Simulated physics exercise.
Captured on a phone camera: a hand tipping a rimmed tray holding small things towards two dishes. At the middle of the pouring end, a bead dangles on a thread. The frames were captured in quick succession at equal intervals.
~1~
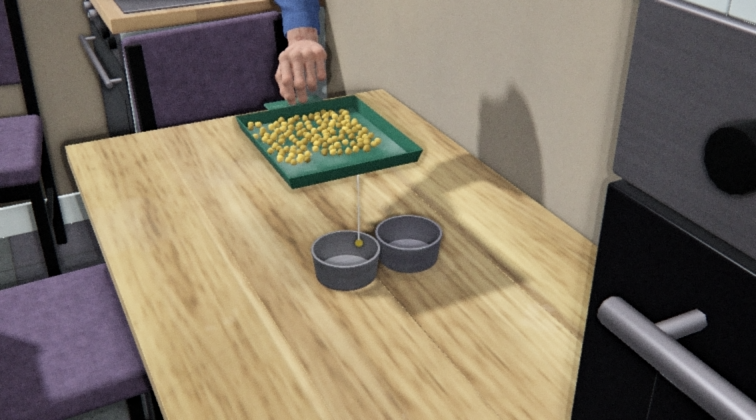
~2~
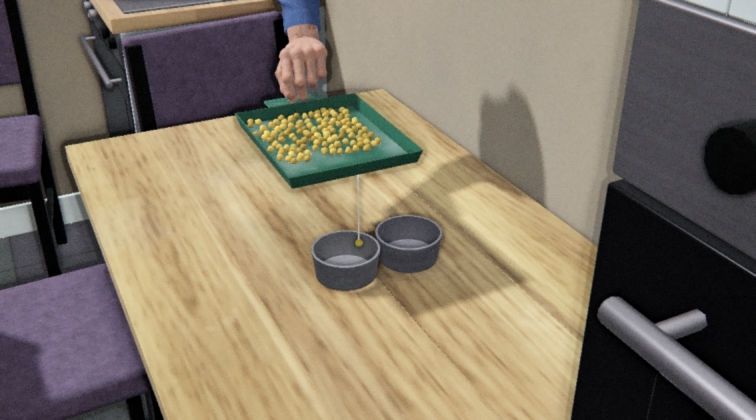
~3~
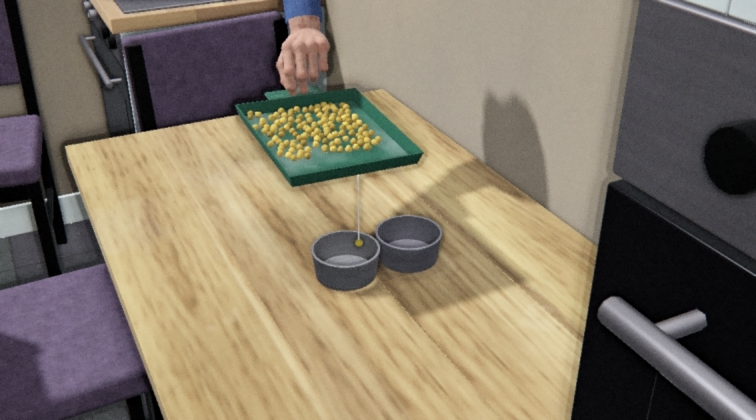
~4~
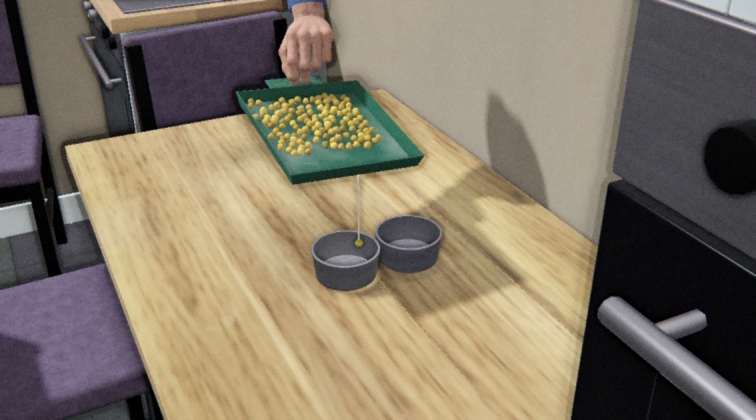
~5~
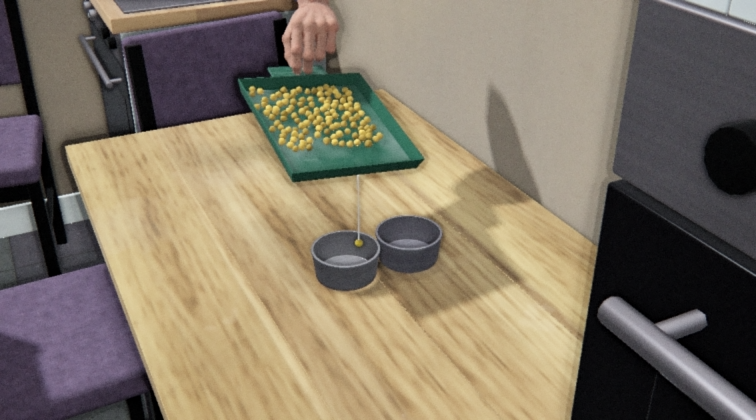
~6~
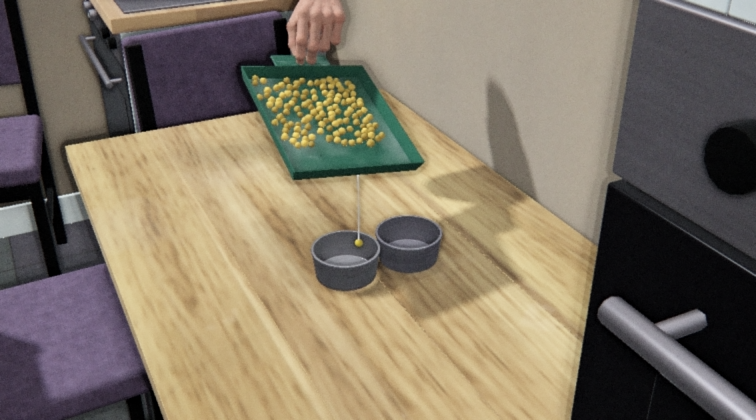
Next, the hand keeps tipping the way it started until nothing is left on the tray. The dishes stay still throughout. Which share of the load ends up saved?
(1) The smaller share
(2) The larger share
2, the larger share.
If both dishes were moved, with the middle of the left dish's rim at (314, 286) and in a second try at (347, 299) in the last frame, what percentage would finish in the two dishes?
About 20 per cent, then about 0 per cent.
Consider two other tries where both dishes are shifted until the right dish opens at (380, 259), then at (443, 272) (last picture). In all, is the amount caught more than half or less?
Result, first setup: A minority share; second setup: A minority share.
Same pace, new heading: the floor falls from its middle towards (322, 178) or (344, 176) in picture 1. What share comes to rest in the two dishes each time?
Well, 0 percent for one and then 0 percent for the other.
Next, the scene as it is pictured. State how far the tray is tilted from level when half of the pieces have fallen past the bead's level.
Approx. reading: About 105°.
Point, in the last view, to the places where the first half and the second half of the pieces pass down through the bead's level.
Early-half point (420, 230); late-half point (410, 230).
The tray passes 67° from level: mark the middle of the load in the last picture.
Somewhere about pixel (394, 162).
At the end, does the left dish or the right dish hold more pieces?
Winner: The right side.
Shortly afterwards, tray tipped steeply; the bulk on the tray; only a few in the right dish; only a few outside both; a little in the air.
Next, tray tipped past a quarter turn; near a quarter on the tray; near half in the right dish; near a quarter outside both; near a quarter in the air.
Some moments later, tray tipped past a quarter turn; only a few in the left dish; near two thirds in the right dish; near a third outside both.
In the end, tray tipped past a quarter turn; only a few in the left dish; near two thirds in the right dish; near a third outside both.
